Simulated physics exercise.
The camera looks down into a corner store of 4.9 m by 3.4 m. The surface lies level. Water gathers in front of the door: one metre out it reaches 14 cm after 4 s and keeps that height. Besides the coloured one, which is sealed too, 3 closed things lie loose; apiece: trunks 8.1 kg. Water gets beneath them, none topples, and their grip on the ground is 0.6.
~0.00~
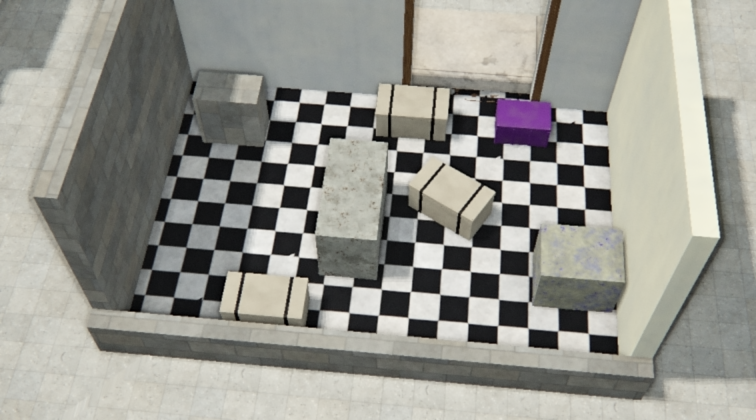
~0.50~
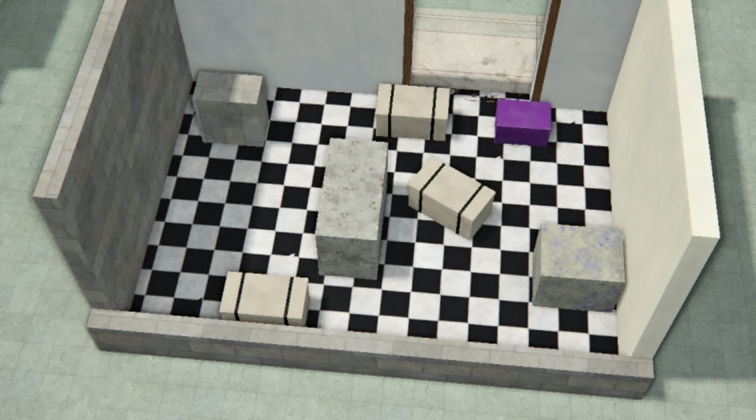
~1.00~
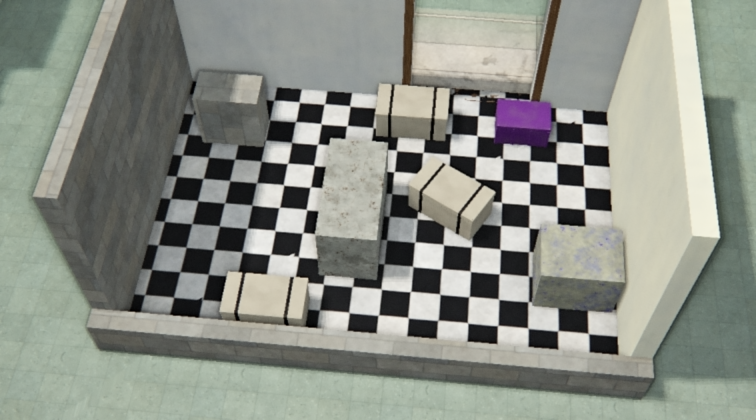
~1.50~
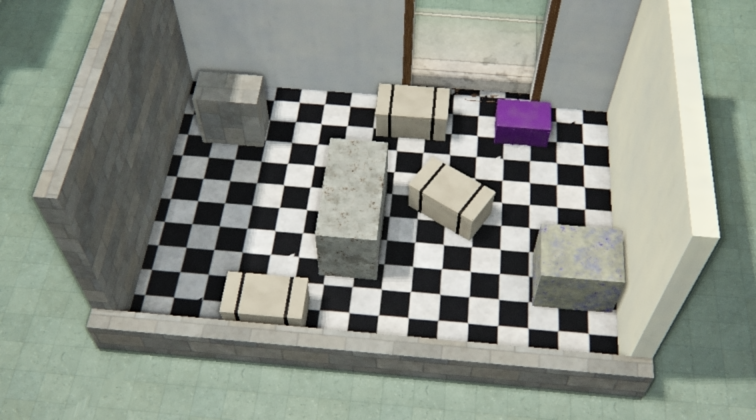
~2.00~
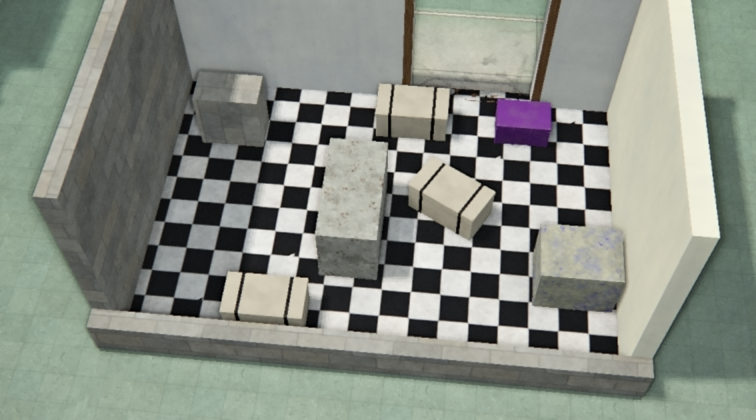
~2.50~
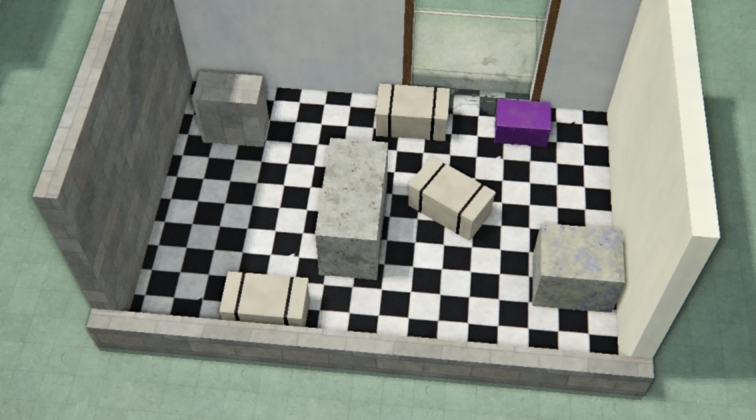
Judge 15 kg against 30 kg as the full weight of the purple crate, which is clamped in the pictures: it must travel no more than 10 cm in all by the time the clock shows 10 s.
For it, only the larger load is enough.
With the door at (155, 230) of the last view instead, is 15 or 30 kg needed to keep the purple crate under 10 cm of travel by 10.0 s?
Then the smaller load will do.
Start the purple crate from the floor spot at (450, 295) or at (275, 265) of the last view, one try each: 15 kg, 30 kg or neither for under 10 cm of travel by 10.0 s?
In turn: It takes the larger; the smaller is enough.
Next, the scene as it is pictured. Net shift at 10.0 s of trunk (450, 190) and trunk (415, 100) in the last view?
In turn: 200 cm, 120 cm.
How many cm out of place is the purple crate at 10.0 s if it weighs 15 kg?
About 80 cm.
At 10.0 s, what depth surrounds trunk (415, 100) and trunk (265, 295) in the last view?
About 3 and 3 cm.
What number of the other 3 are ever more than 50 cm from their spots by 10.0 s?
2 of them.
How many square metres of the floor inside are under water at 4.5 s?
About 3.5 m2.
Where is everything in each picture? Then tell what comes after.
The purple crate at (524, 114), on the bottom; water covers 0.0 m2; 0 of 4 have shifted, in the first picture.
The purple crate at (524, 114) rests on the ground; water covers 0.0 m2; 0 of 4 have shifted, in the second picture.
The purple crate at (524, 114) rests on the ground; water covers 0.0 m2; 0 of 4 have shifted, in the third picture.
The purple crate at (524, 114) rests on the ground; water covers 0.0 m2; 0 of 4 have shifted, in the fourth picture.
The purple crate at (524, 114), on the bottom; water covers 0.0 m2; 0 of 4 have shifted, in the fifth picture.
The purple crate at (524, 114), on the bottom; 0.1 m2 under water; 0 of 4 have shifted, in the sixth picture.
After 3.5 s the purple crate would be 0 cm from its start with 15 kg and 0 cm from its start with 30 kg; 2 cm of water round it then.
After 4.5 s the purple crate would be 5 cm from its start with 15 kg and 0 cm from its start with 30 kg; 5 cm of water round it then.
After 7.0 s the purple crate would be 53 cm from its start with 15 kg and 0 cm from its start with 30 kg; 5 cm of water round it then.
After 10.0 s the purple crate would be 70 cm from its start with 15 kg and 0 cm from its start with 30 kg; 6 cm of water round it then.
